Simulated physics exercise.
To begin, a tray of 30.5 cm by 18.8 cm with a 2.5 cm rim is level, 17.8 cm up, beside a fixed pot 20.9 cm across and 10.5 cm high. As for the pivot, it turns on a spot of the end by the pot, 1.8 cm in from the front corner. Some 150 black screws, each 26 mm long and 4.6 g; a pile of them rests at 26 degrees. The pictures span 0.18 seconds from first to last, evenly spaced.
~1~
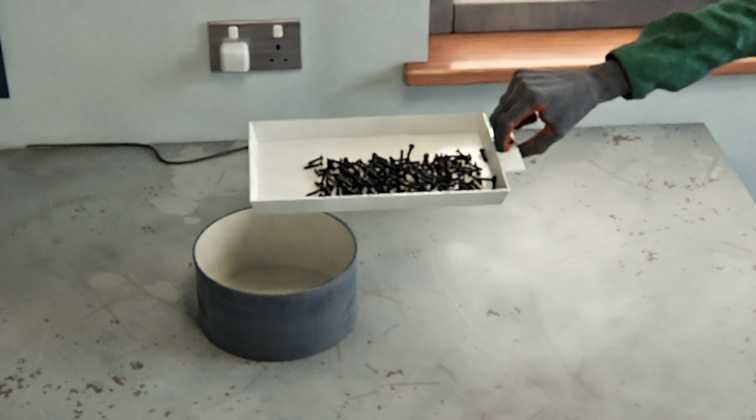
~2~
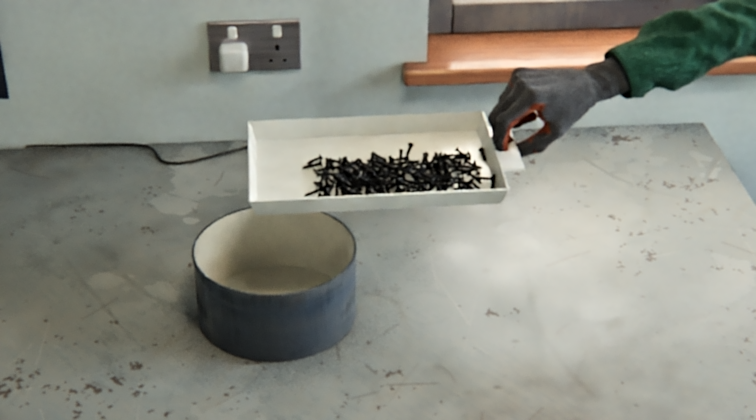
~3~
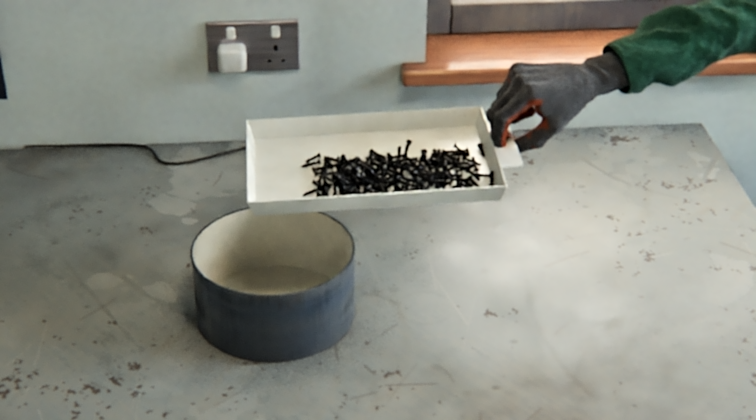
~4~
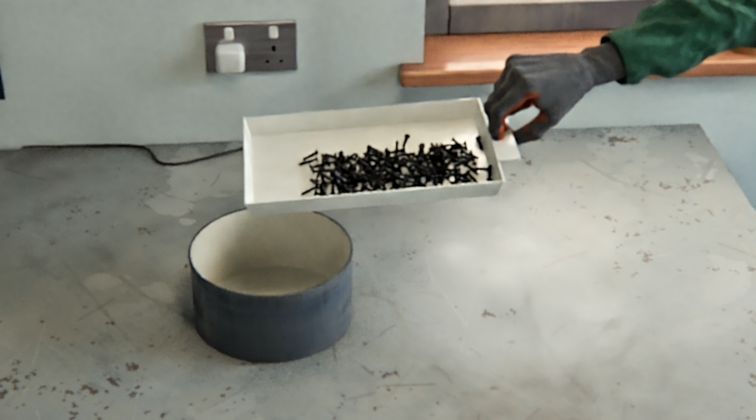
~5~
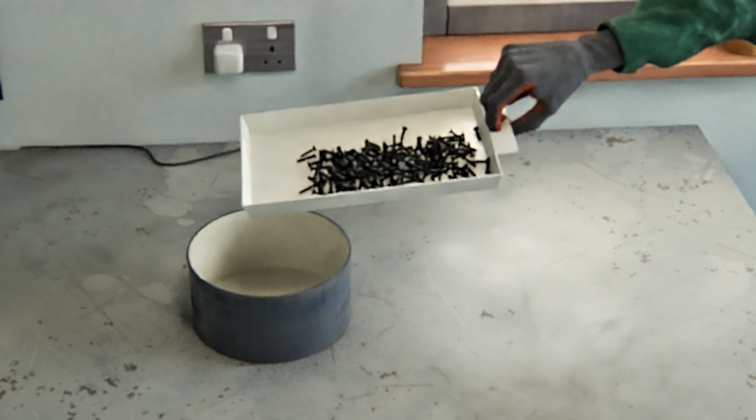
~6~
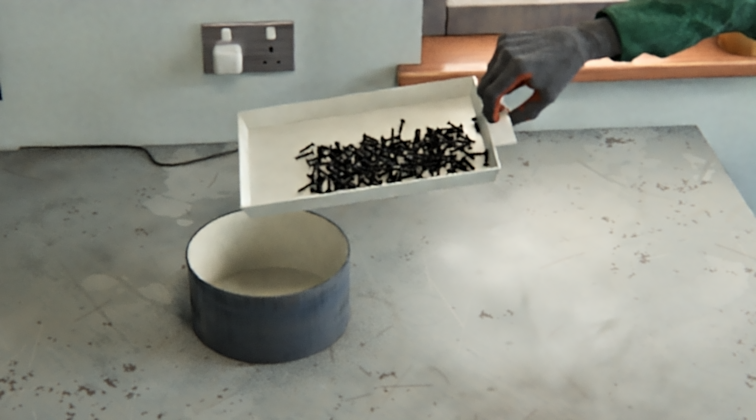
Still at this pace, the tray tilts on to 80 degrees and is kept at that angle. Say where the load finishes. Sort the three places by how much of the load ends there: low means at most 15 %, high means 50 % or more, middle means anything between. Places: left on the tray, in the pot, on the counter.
Left on the tray - low, pot - high, counter - middle.
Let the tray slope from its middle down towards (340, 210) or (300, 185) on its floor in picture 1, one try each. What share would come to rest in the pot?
65 and 55 %.
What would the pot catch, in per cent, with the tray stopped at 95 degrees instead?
It would land at about 70 percent.
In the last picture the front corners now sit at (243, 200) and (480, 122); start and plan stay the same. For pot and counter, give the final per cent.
Pot 25, counter 70.
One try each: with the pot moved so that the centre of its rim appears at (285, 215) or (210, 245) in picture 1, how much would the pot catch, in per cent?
Roughly 0 per cent, then 80 per cent.
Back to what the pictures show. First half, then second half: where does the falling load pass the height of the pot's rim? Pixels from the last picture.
(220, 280) first, (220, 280) later, roughly.
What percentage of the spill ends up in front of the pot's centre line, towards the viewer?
100 %.
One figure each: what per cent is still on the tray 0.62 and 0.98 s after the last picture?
Close to 90 at the first time and 5 at the second.
Then, 0.37 s after the last picture, tilt 44 degrees; the tray holds 100 %, the pot 0 %.
Then, 0.62 s after the last picture, tilt 67 degrees; the tray holds 90 %, the pot 0 %.
Then, 0.98 s after the last picture, tilt 80 degrees; the tray holds 5 %, the pot 55 %.
In the end, tray 5 %, pot 65 %, counter 35 %.
